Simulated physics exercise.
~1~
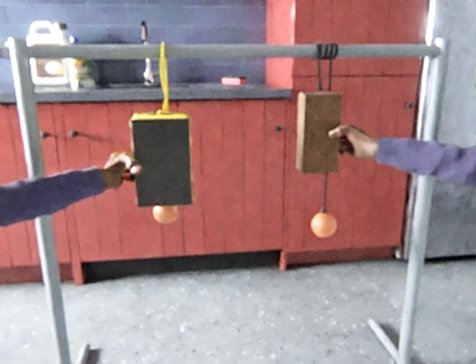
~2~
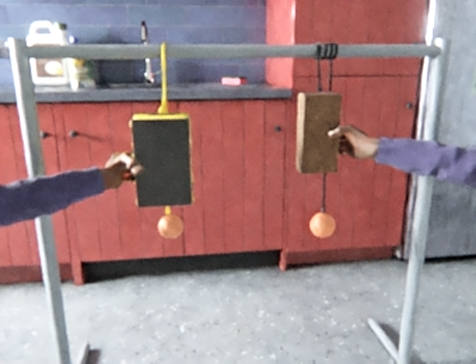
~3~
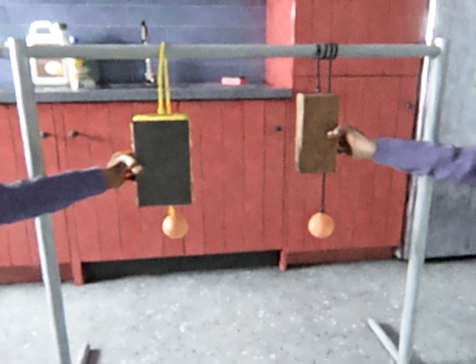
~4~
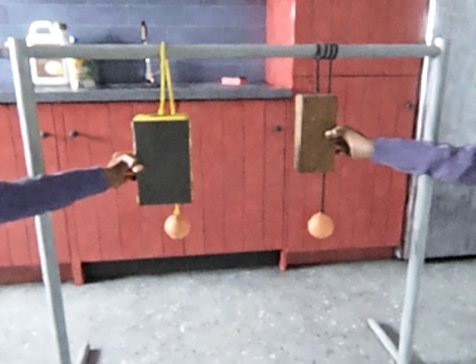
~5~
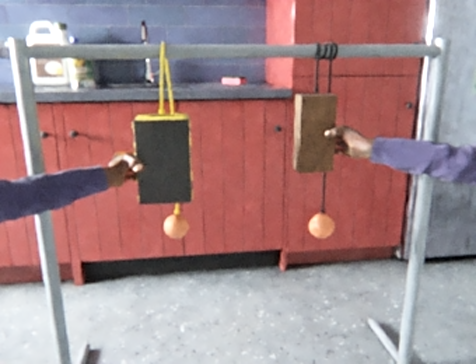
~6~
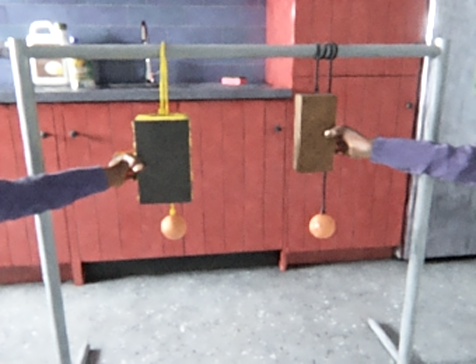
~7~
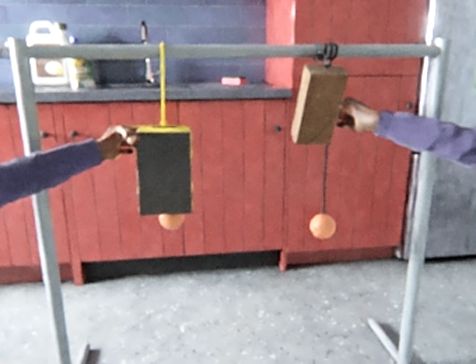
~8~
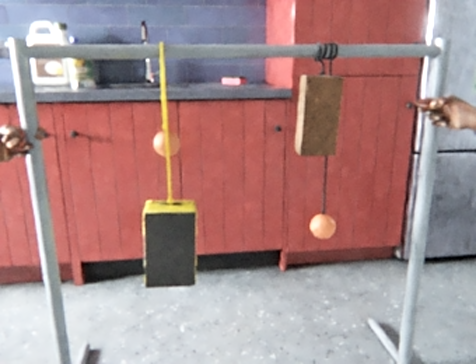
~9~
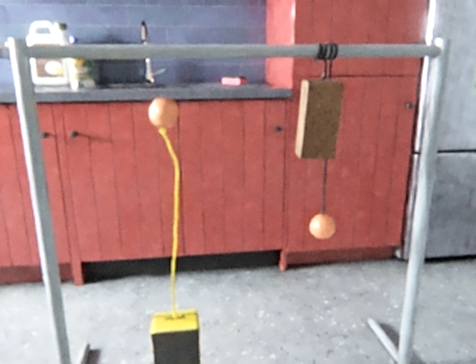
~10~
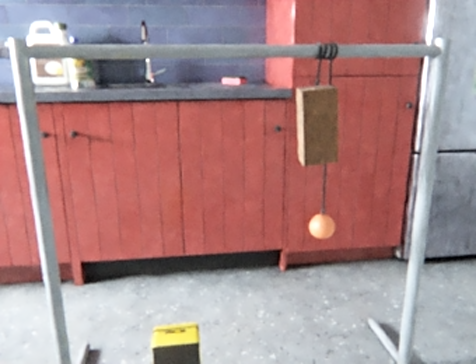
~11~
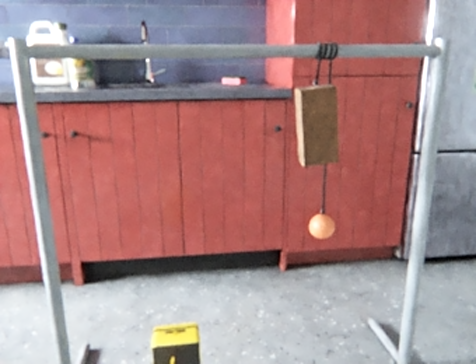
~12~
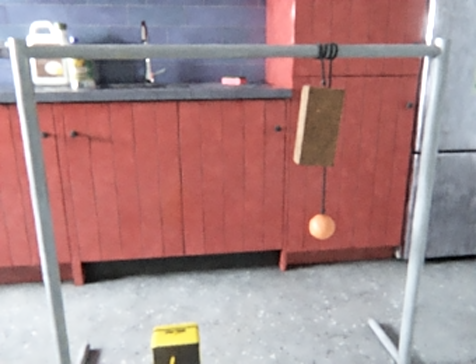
In this clip, two hands steady a yellow-edged case and a brick hanging from a bar with oranges below, then let go and withdraw. The case drops to the floor as its orange rises out of sight, while the brick stays hanging above its orange.
